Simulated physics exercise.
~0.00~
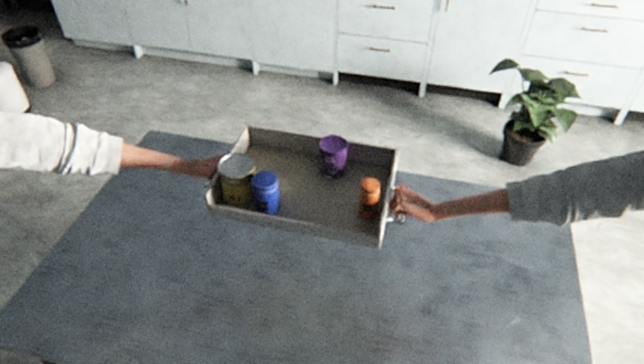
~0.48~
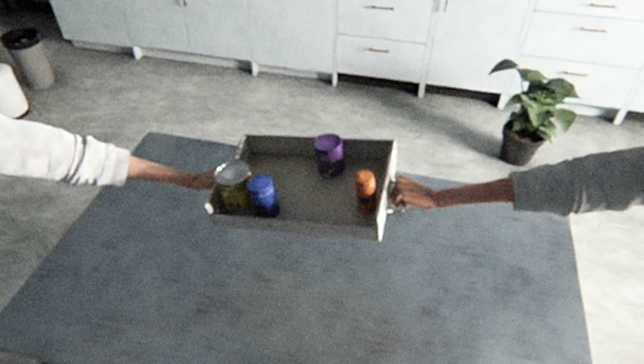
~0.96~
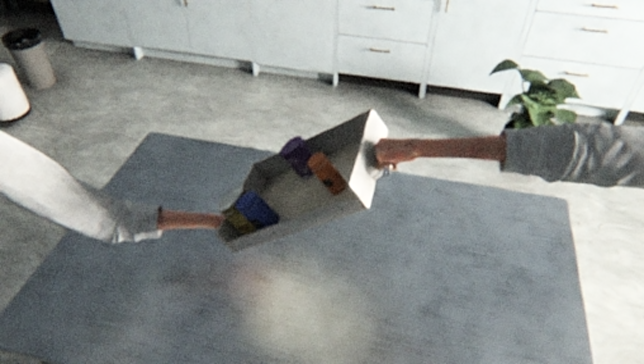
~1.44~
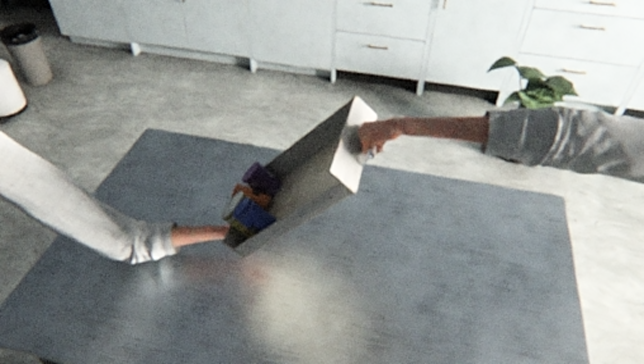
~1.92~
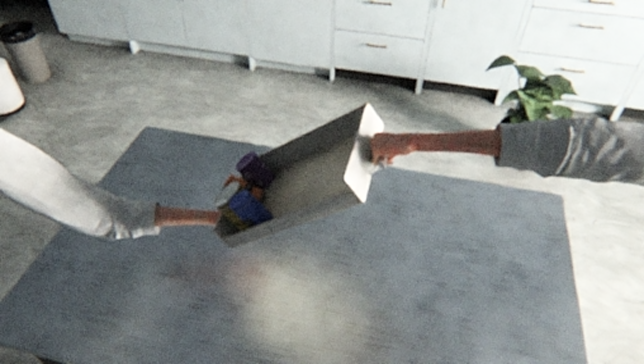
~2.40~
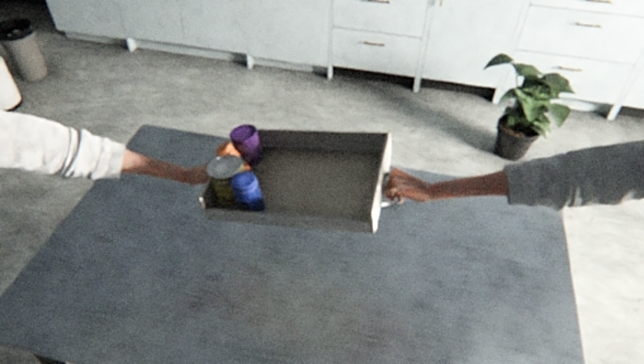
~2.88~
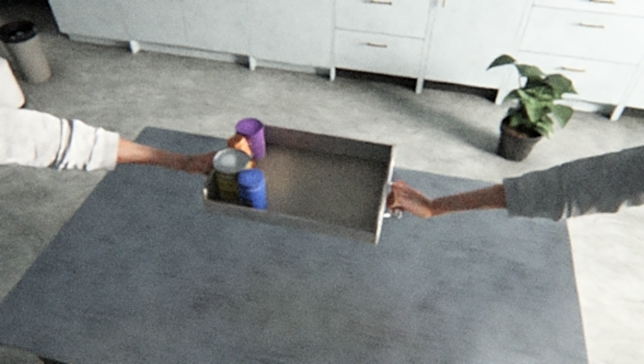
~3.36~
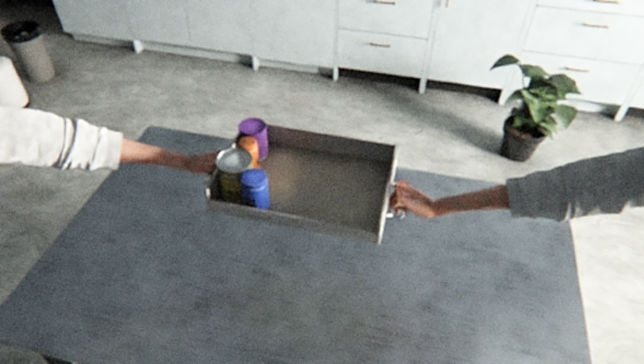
A held crate tips steeply left, its purple and orange containers slide left, and it levels.
